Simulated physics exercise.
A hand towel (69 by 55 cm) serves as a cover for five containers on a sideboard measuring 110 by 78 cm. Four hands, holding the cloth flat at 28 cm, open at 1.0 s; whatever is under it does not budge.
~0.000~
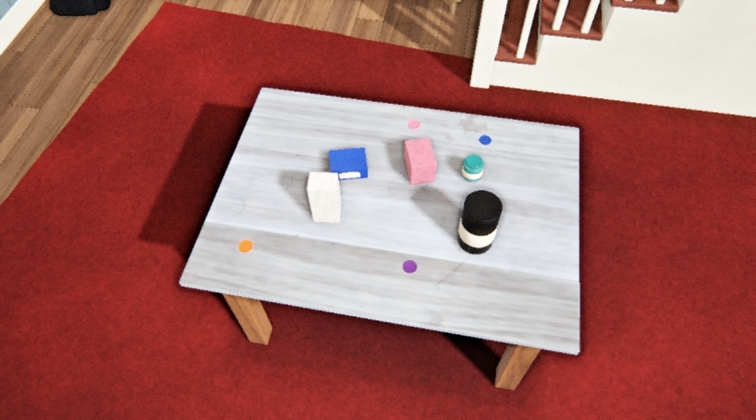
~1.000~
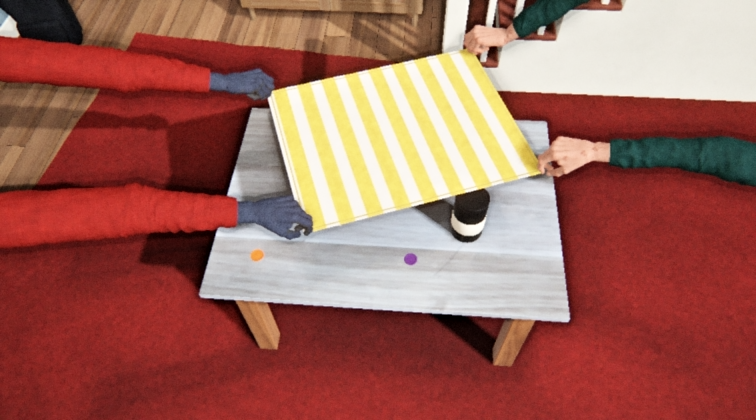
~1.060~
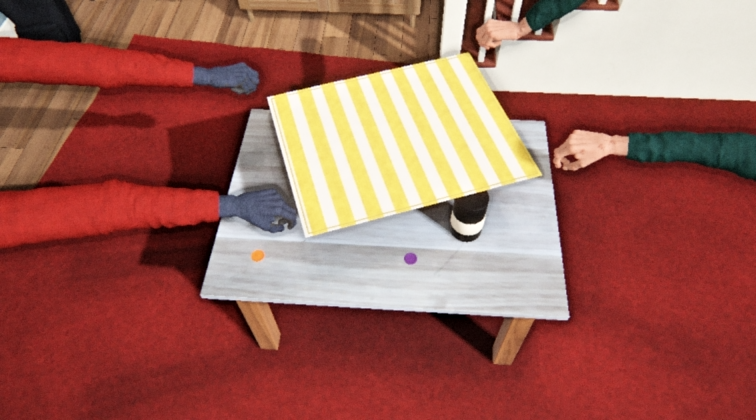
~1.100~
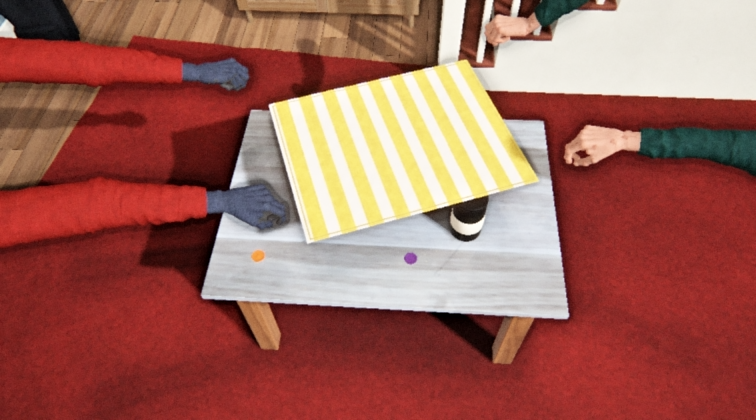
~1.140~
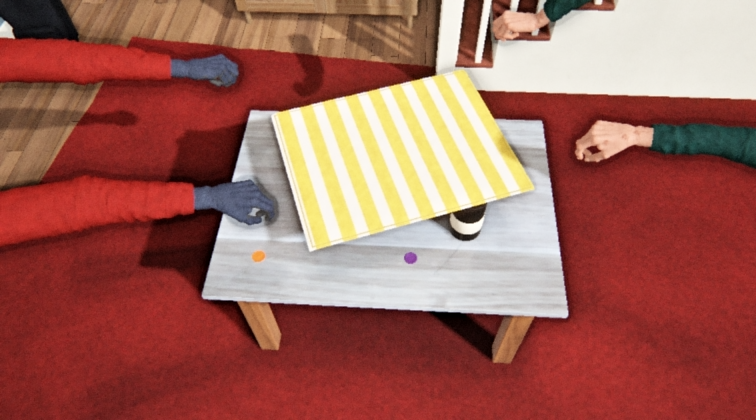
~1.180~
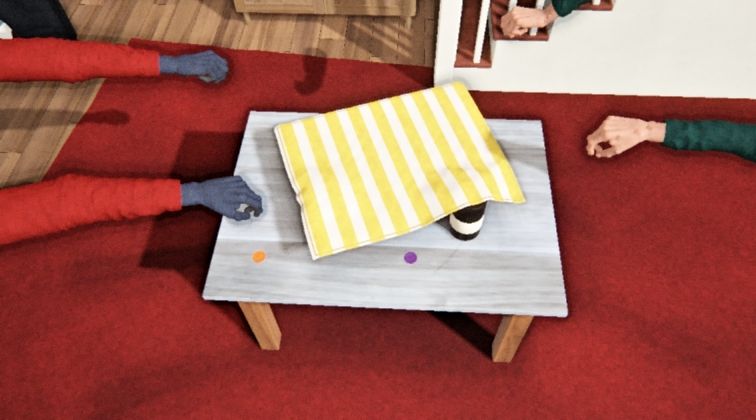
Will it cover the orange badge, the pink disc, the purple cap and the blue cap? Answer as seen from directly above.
The orange badge still shows, the pink disc vanishes under it, the purple cap still shows, the blue cap ends under the cloth.
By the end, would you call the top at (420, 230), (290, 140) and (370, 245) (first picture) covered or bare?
In order: Hidden, exposed, hidden.
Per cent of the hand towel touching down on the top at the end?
I'd say close to 15 in a hundred.
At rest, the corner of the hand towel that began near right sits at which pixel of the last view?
It settles at roughly (486, 212).
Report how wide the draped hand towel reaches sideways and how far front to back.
About 70 cm wide by 64 cm front to back.
By 1.4 s, 15 % of it is down, spanning 71 by 63 cm, above blue cap, pink disc.
By 1.5 s, 15 % of it is down, spanning 74 by 66 cm, above blue cap, pink disc.
By 1.7 s, 15 % of it is down, spanning 71 by 64 cm, above blue cap, pink disc.
By 1.9 s, 15 % of it is down, spanning 70 by 65 cm, above blue cap, pink disc.
By 2.7 s, 15 % of it is down, spanning 70 by 64 cm, above blue cap, pink disc.
